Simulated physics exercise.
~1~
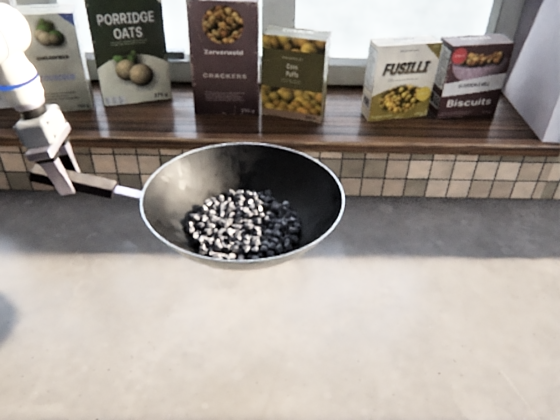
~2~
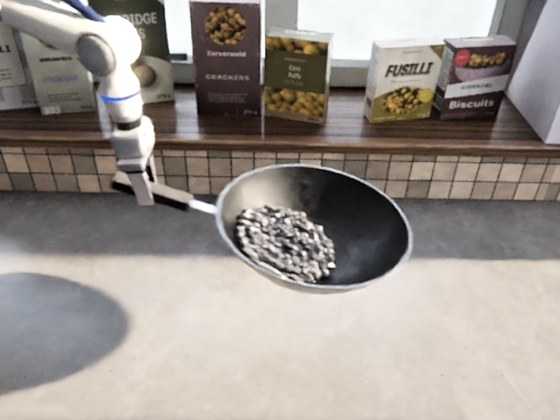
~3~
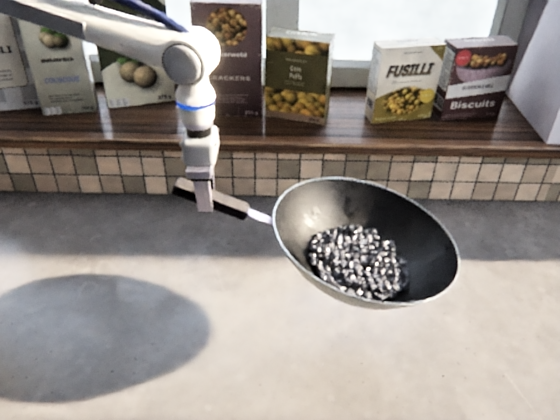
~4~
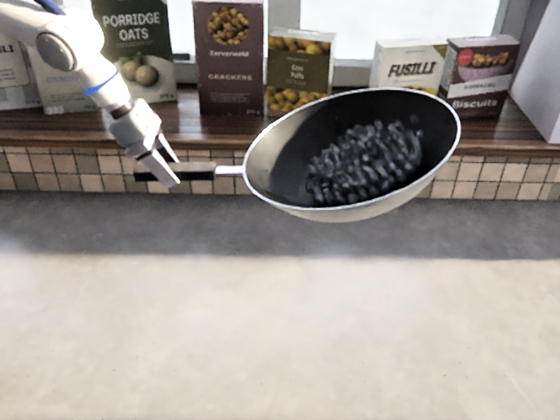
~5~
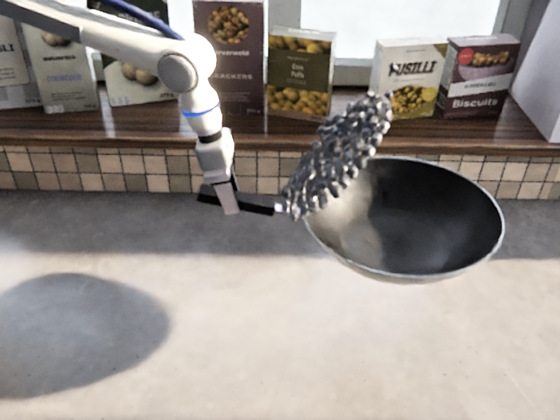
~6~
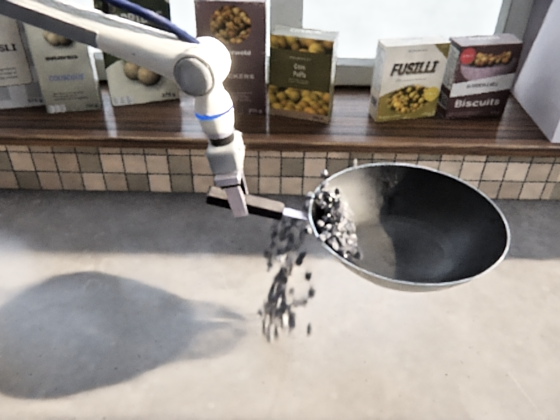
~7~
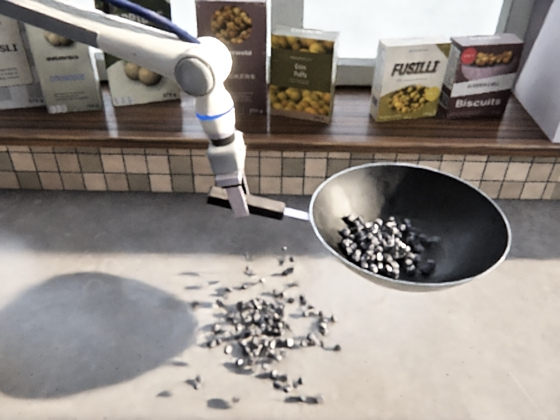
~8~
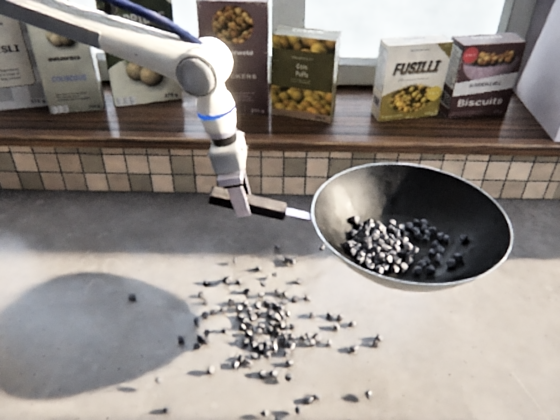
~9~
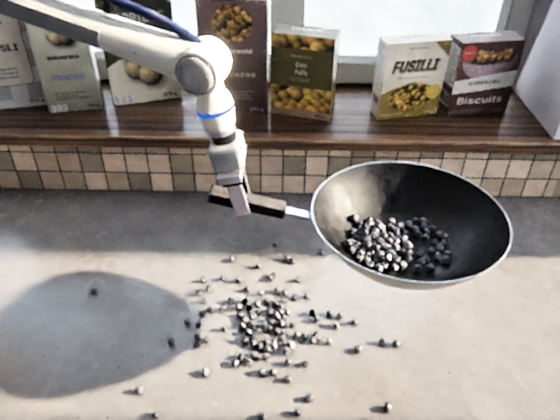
On a grey counter, a robot arm tossing dark pebbles from a wok, catching some while the rest spill and scatter below.
